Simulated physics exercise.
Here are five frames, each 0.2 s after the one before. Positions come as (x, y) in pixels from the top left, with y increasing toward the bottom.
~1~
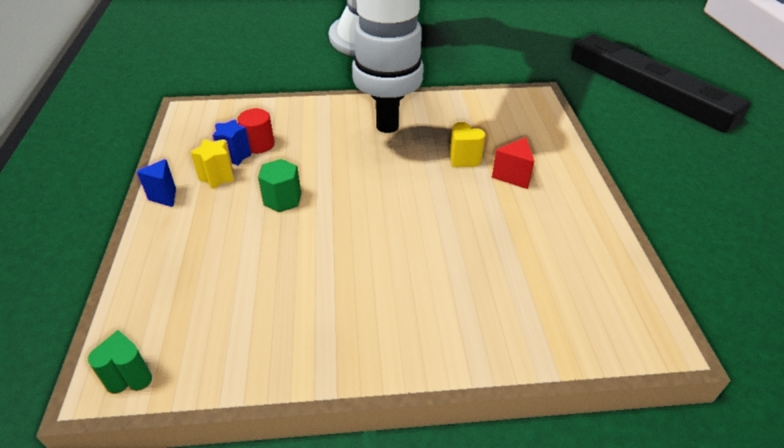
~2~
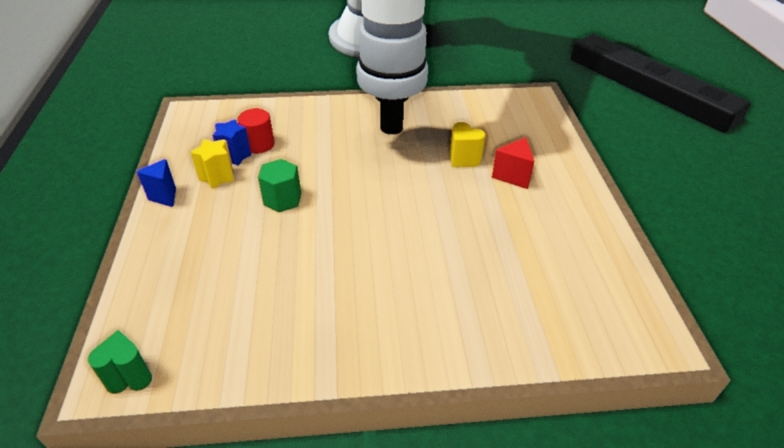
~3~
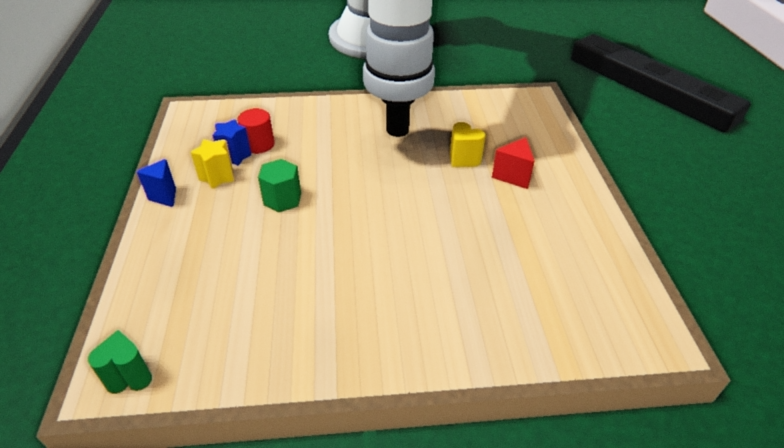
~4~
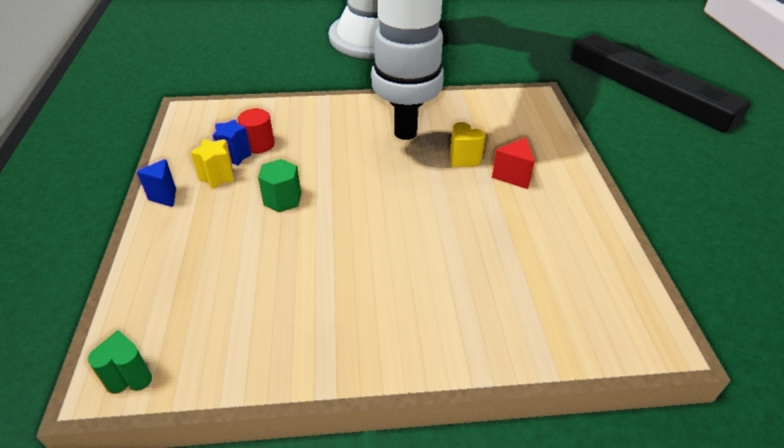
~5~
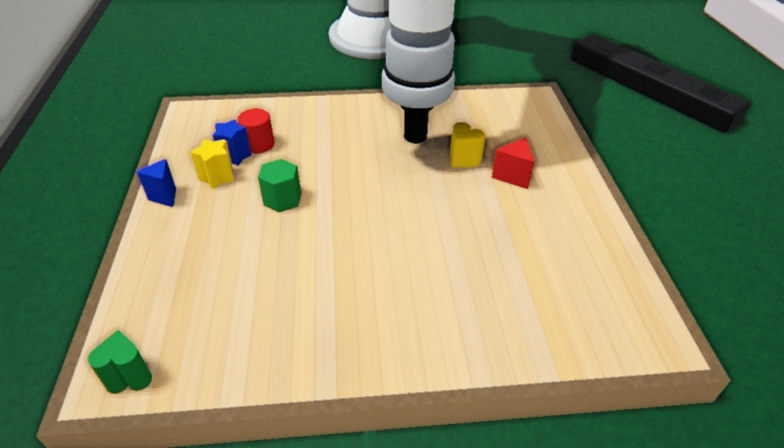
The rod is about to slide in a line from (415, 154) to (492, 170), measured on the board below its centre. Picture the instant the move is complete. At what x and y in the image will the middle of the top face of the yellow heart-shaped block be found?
The top centre is at (513, 131).
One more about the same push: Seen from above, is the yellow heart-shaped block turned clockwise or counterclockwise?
It swings round anticlockwise.
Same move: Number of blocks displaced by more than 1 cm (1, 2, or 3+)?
Moved: Just one.
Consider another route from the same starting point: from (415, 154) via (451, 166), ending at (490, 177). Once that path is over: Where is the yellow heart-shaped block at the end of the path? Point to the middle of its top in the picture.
Roughly at (491, 132).
The first path, step by step. Halfway along, rod (455, 145); yellow heart-shaped block (481, 132), turned 10° anticlockwise.
At the end, rod (495, 153); yellow heart-shaped block (513, 131), turned 40° anticlockwise; red triangular block (521, 150).
